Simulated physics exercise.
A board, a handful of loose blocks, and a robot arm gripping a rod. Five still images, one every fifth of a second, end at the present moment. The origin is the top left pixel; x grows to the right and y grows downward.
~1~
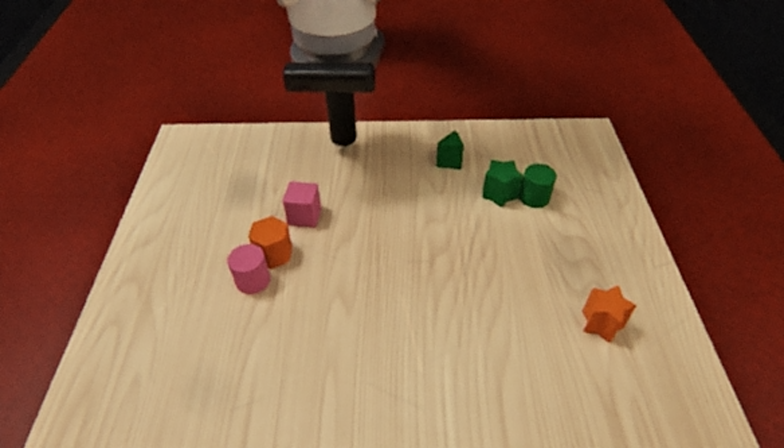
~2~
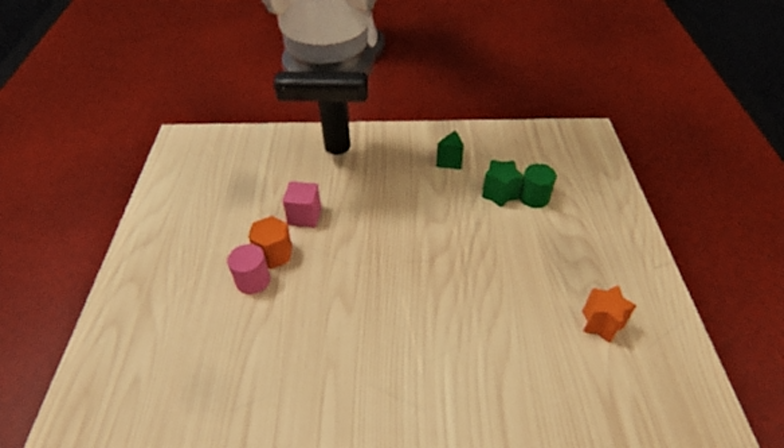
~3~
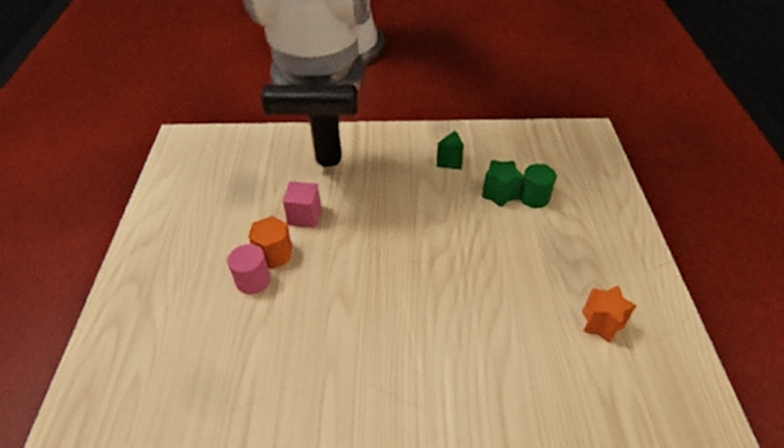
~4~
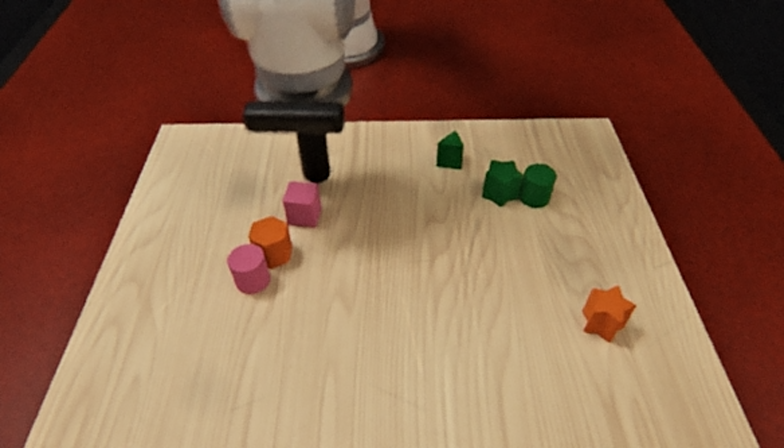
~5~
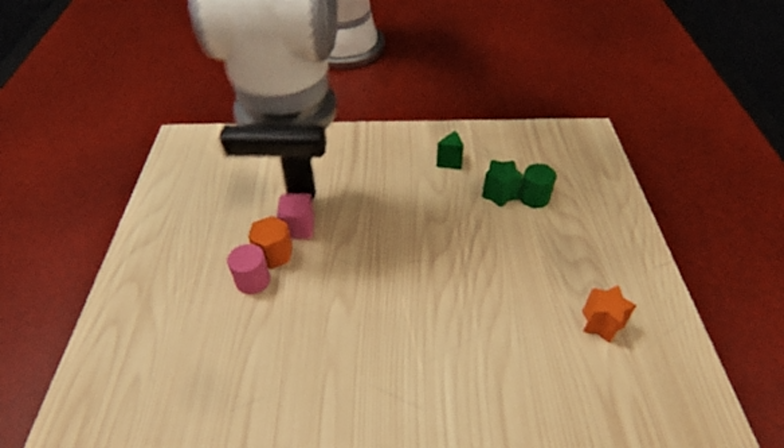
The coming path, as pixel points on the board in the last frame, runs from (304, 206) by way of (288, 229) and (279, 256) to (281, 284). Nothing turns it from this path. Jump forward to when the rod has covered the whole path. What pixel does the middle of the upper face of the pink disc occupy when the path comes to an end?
I'd place it at (184, 333), taking the centre of its top.
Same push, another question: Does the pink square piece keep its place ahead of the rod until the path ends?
Answer: Yes.
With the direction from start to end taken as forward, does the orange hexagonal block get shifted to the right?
Yes
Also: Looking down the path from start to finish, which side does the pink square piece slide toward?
The right.
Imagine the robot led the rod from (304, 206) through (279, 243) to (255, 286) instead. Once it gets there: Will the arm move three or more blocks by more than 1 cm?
Going by the path, yes.
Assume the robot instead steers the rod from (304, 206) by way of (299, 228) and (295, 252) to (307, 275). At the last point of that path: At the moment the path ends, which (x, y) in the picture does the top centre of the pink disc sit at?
I'd place it at (202, 301), taking the centre of its top.
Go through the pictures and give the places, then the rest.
The first picture shows rod's lower end (344, 139); pink disc (245, 257); orange hexagonal block (268, 230); pink square piece (300, 192).
The second picture shows rod (338, 148); blocks still.
The third picture shows rod (329, 159); blocks still.
The fourth picture shows rod (317, 175); blocks still.
The fifth picture shows rod (302, 195); pink disc (245, 257); orange hexagonal block (268, 230); pink square piece (294, 204).
The first path, step by step. One third of the way, rod (285, 218); pink disc (230, 282); orange hexagonal block (250, 253), turned 20° anticlockwise; pink square piece (274, 229), turned 15° clockwise.
Two thirds of the way, rod (277, 245); pink disc (208, 312); orange hexagonal block (228, 280); pink square piece (260, 258), turned 25° clockwise.
At the end, rod (279, 274); pink disc (184, 333); orange hexagonal block (213, 300), turned 20° clockwise; pink square piece (253, 288), turned 50° clockwise.
